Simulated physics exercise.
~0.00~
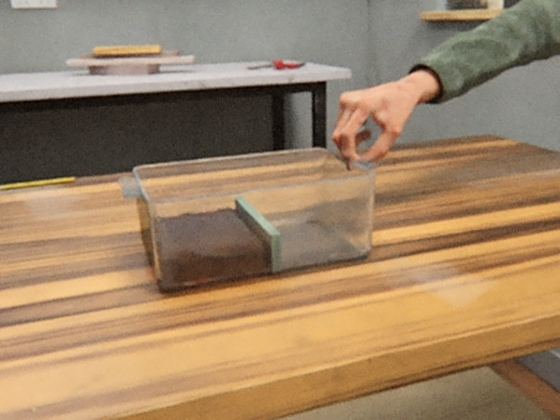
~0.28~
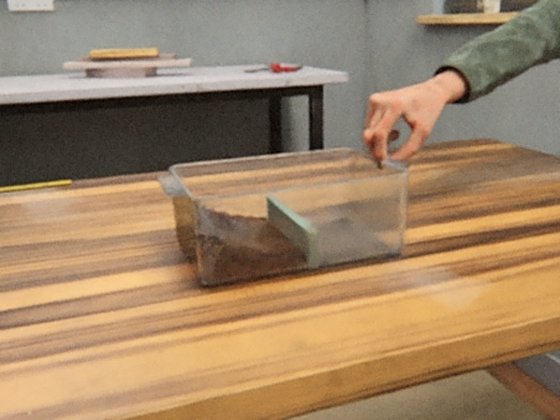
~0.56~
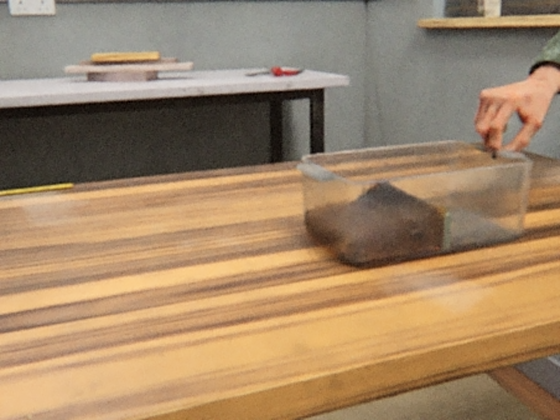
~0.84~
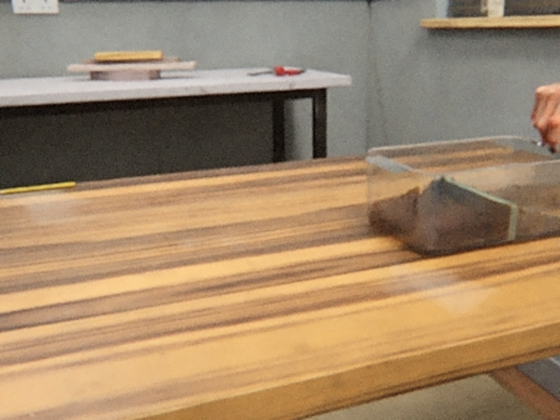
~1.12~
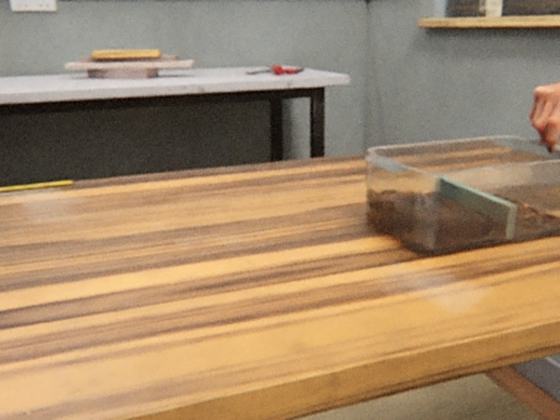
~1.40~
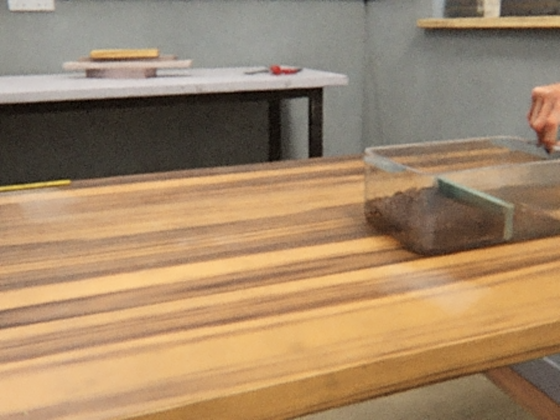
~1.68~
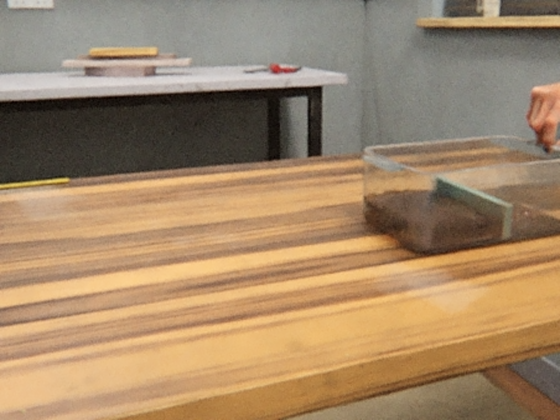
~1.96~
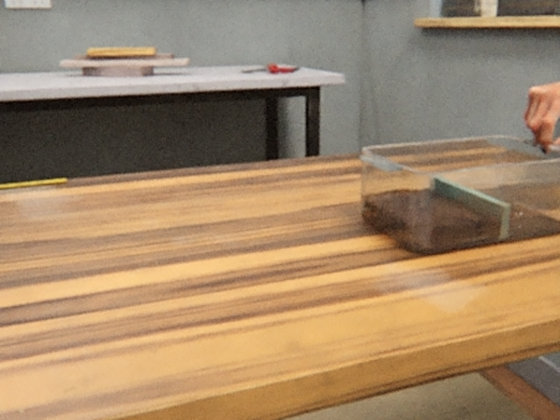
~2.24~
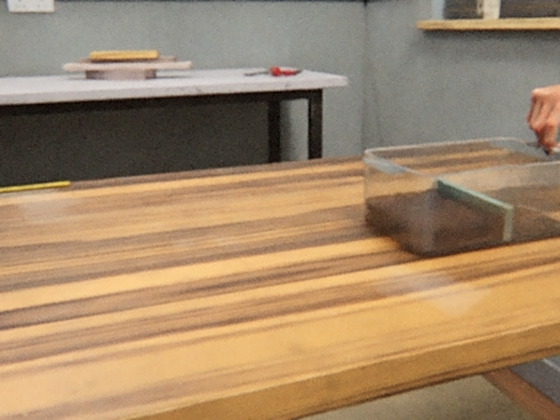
At first, a clear plastic box with a pale green divider sits on a striped wooden table, dark tea filling its left side while the right side looks empty. A hand in a green sleeve grips the far right rim and pulls the box to the right. As it slides, the tea heaps up against the divider in a dark peak, and some spills over into the right side. The box stops near the table's right edge, and the heap sinks back and settles. In the end, most tea remains on the left, a little lies on the right, and none leaves the box.
